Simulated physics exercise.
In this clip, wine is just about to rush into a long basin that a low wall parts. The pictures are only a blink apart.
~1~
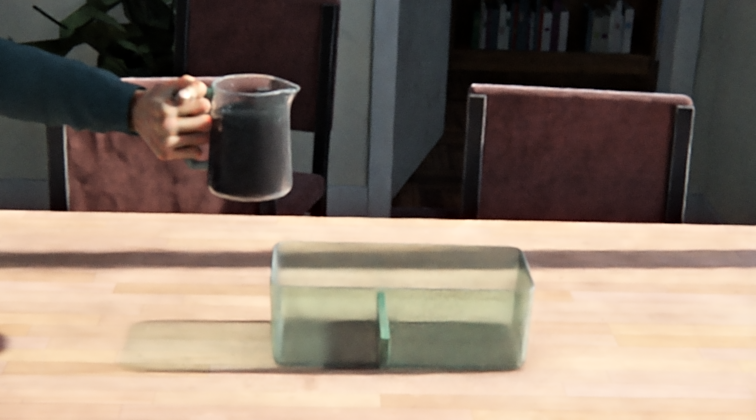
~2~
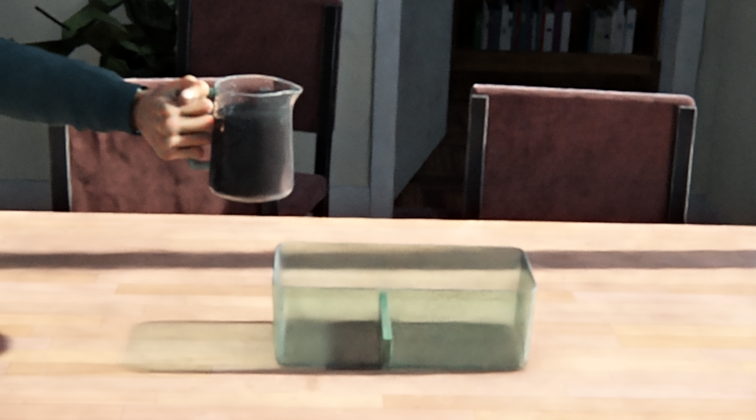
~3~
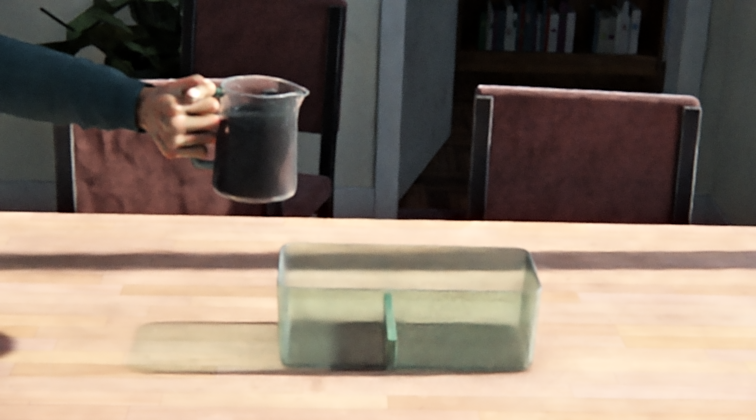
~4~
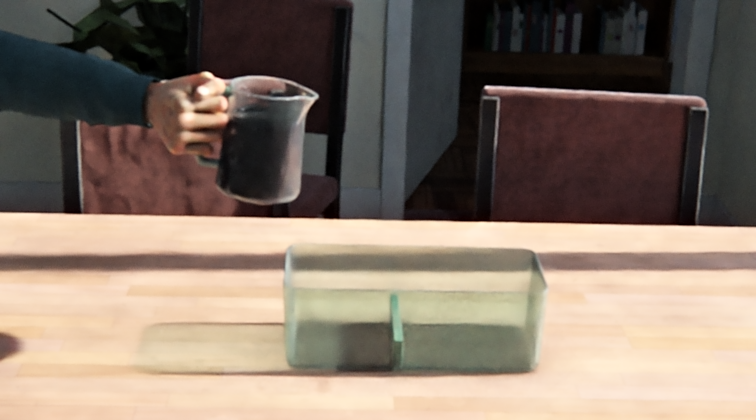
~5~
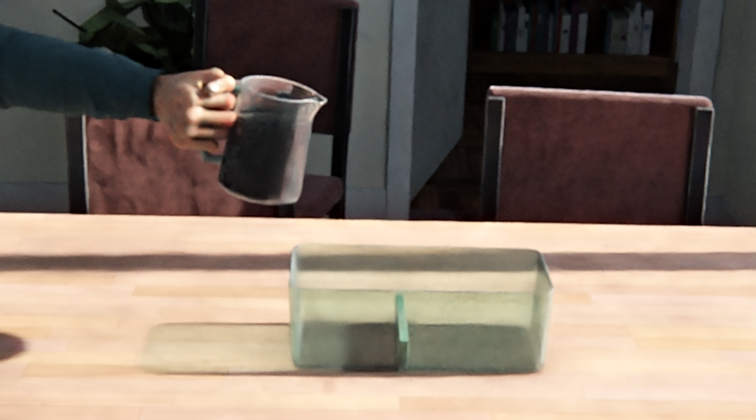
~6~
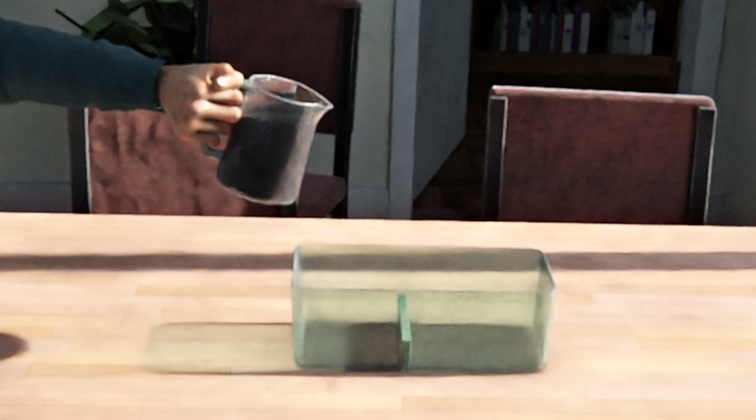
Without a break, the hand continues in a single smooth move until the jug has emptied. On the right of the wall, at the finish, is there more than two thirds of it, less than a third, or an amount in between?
There is less than a third of it there.
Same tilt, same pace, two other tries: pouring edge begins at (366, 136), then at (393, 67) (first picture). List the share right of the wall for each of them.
First about 95, then 90 per cent.
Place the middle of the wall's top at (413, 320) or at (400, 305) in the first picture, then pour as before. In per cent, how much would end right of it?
10 per cent, then 0 per cent, roughly.
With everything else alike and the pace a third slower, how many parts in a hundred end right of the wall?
Around 25 percent.
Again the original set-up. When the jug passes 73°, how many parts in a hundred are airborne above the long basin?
That works out near 10 percent.
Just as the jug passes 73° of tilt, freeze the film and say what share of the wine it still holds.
My estimate is close to 90 percent remaining.
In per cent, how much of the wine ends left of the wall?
About 80 per cent.
A moment on, the jug is tipped part way and 90 per cent is still to pour, 0 is left of the wall and 0 right of it.
Next, the jug is tipped right over and 40 per cent is still to pour, 29 is left of the wall and 4 right of it.
Then the jug is tipped right over and 8 per cent is still to pour, 69 is left of the wall and 12 right of it.
Later the jug is tipped right over and 1 per cent is still to pour, 78 is left of the wall and 17 right of it.
In the end 78 per cent lies left of the wall, 18 right of it and 4 outside.
